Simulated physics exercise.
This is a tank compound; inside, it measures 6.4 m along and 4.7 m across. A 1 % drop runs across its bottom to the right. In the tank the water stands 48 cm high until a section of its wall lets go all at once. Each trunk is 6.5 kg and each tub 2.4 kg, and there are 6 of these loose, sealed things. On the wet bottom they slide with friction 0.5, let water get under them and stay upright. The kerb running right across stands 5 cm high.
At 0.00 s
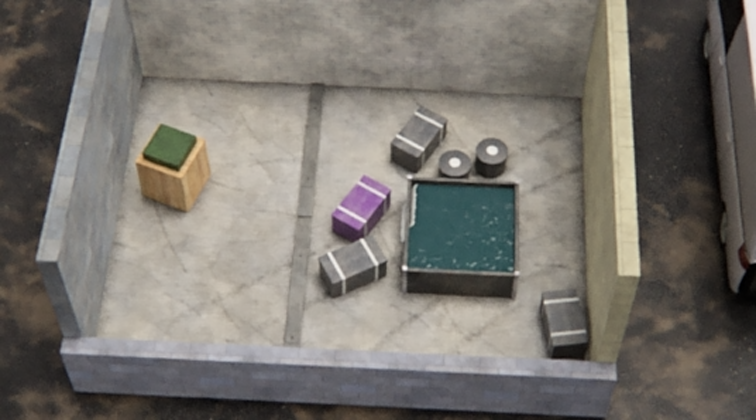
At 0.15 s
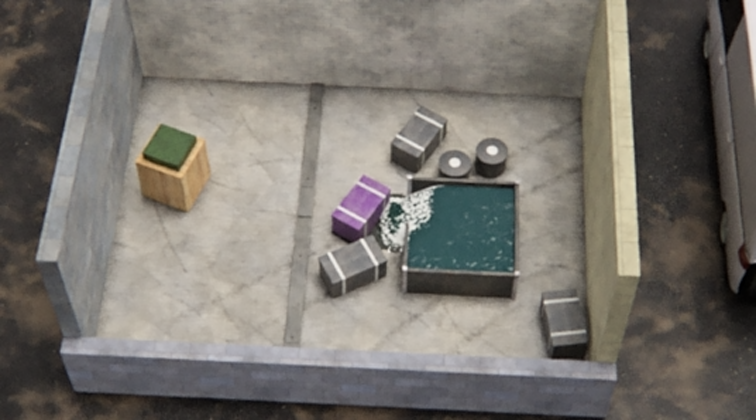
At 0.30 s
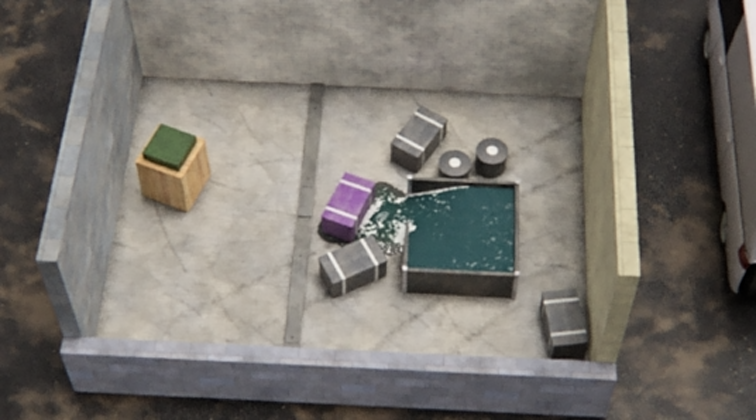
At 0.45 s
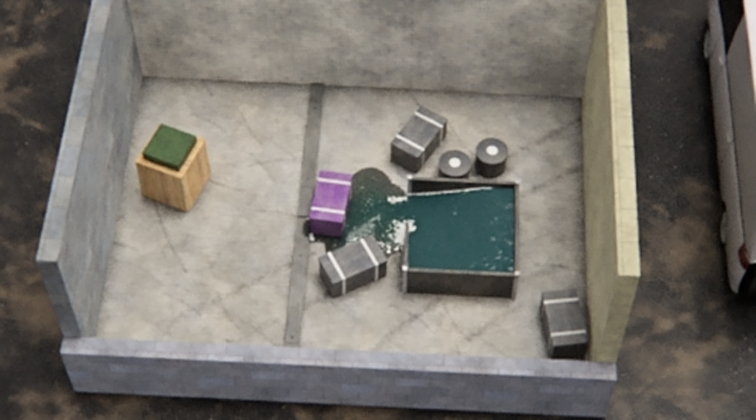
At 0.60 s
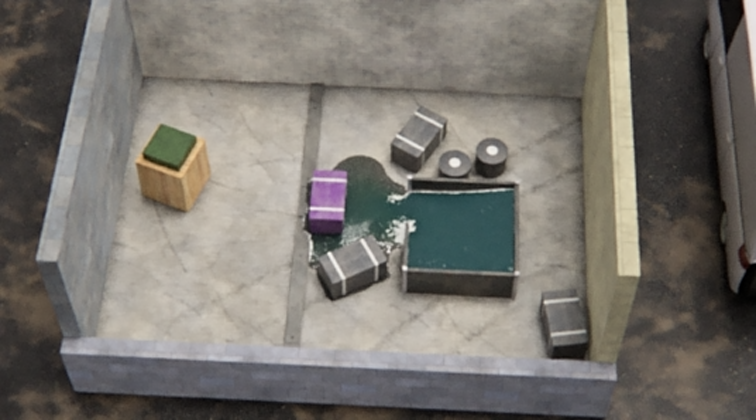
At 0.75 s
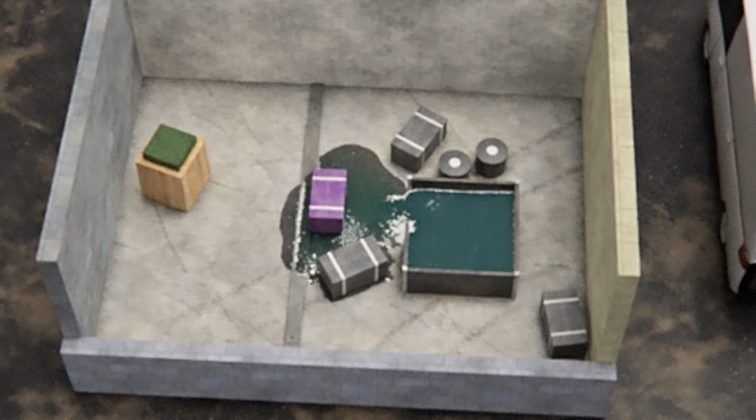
In the video, dark green water pours from the left side of a square tank in a walled enclosure, pushing a nearby purple trunk a short way left, then spreads around it and a gray trunk across the pale floor.
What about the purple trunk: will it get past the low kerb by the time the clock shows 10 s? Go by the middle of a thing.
Note, purple trunk gets over in time.
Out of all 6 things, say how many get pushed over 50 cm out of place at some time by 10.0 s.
I make it 2.
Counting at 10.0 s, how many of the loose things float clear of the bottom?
Tally: 2 of them.
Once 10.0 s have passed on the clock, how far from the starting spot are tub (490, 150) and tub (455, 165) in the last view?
0 cm and 0 cm respectively.
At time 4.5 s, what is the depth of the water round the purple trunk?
Near 4 cm deep.
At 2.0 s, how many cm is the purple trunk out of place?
Shift: About 150 cm.
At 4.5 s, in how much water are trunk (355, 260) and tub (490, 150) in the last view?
Depth approx. 2 cm / 0 cm.
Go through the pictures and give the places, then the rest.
The purple trunk at (361, 202), on the bottom; 2.0 m2 under water; 0 of 6 have shifted, in the first picture.
The purple trunk at (361, 202) rests on the ground; water covers 2.3 m2; 0 of 6 have shifted, in the second picture.
The purple trunk at (348, 199) rests on the ground, 18 cm from its start; water covers 2.6 m2; 1 of 6 have shifted, in the third picture.
The purple trunk at (331, 196), on the bottom, 42 cm from its start; 3.2 m2 under water; 1 of 6 have shifted, in the fourth picture.
The purple trunk at (328, 195) rests on the ground, 46 cm from its start; 3.8 m2 under water; 1 of 6 have shifted, in the fifth picture.
The purple trunk at (328, 193) floats, 46 cm from its start; water covers 4.6 m2; 1 of 6 have shifted, in the sixth picture.
After 2.0 s the purple trunk is near (244, 187), 1.6 m from its start, afloat; 1 of 6 are over the mark; 1 afloat.
After 4.5 s the purple trunk is near (158, 229), 2.7 m from its start, afloat; 1 of 6 are over the mark; 1 afloat.
After 7.0 s the purple trunk is near (161, 247), 2.7 m from its start, afloat; 1 of 6 are over the mark; 1 afloat.
After 10.0 s the purple trunk is near (217, 290), 2.3 m from its start, afloat; 1 of 6 are over the mark; 2 afloat.
